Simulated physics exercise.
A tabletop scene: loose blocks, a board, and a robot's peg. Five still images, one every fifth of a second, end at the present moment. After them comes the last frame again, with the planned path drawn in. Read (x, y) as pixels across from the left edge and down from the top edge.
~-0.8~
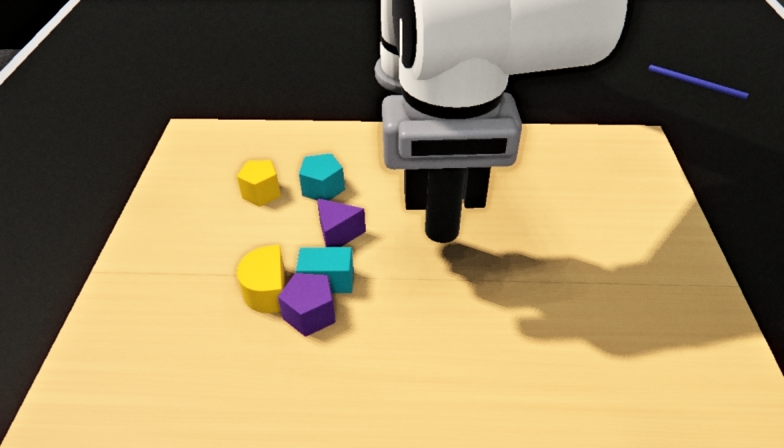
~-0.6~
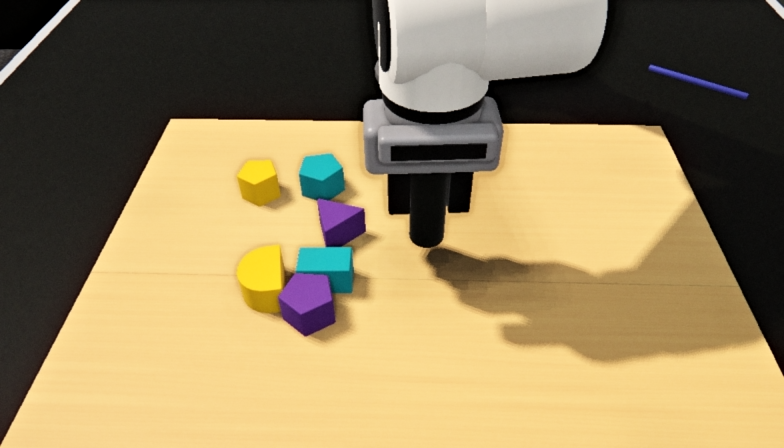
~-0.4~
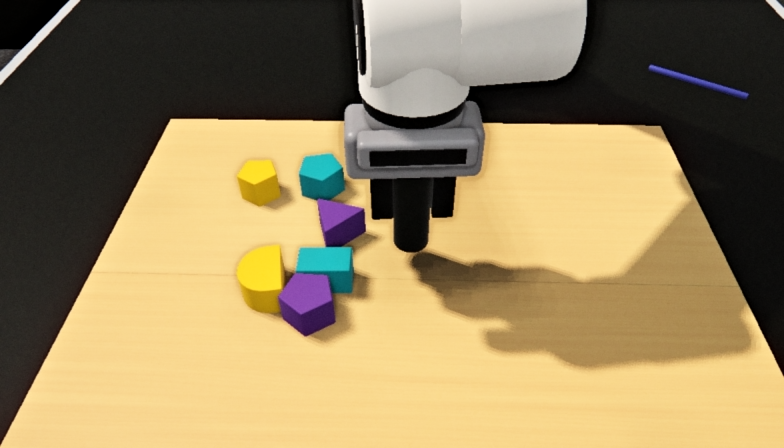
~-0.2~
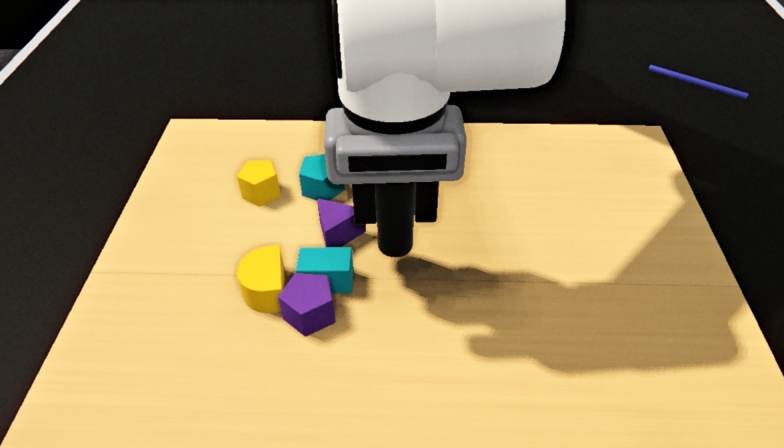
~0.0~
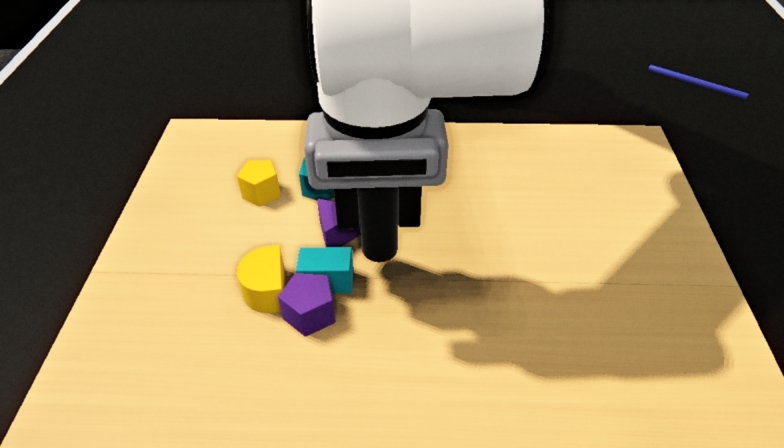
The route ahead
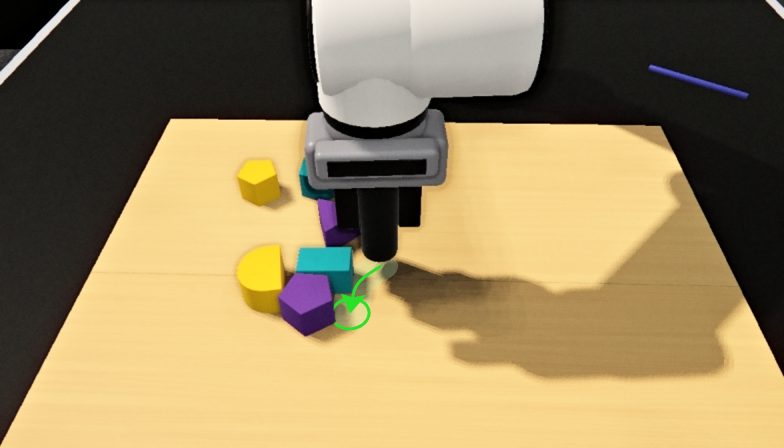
A white robot arm with a black peg starts right of a small group of yellow, turquoise and purple blocks on a wooden tabletop. It glides steadily left and slightly toward the viewer, gradually covering parts of the upper turquoise block and the purple triangular block, while the blocks stay still.
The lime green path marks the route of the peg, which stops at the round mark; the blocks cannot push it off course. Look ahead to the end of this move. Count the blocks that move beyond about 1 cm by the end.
One block moves more than 1 cm.
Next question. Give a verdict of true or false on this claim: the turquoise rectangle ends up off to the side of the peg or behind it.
The statement is true.
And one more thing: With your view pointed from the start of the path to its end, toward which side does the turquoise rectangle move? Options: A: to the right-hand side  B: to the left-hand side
A.
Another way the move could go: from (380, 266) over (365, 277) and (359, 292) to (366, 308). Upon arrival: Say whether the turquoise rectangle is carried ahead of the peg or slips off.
When the path ends, it will lie beside or behind the peg.
The drawn path runs from (380, 266) via (363, 278) and (353, 294), ending at (350, 313).
On the path given first. Halfway along, peg at (355, 269); turquoise rectangle at (310, 260).
At the end, peg at (349, 297); purple pentagon not moved; turquoise rectangle at (308, 260).
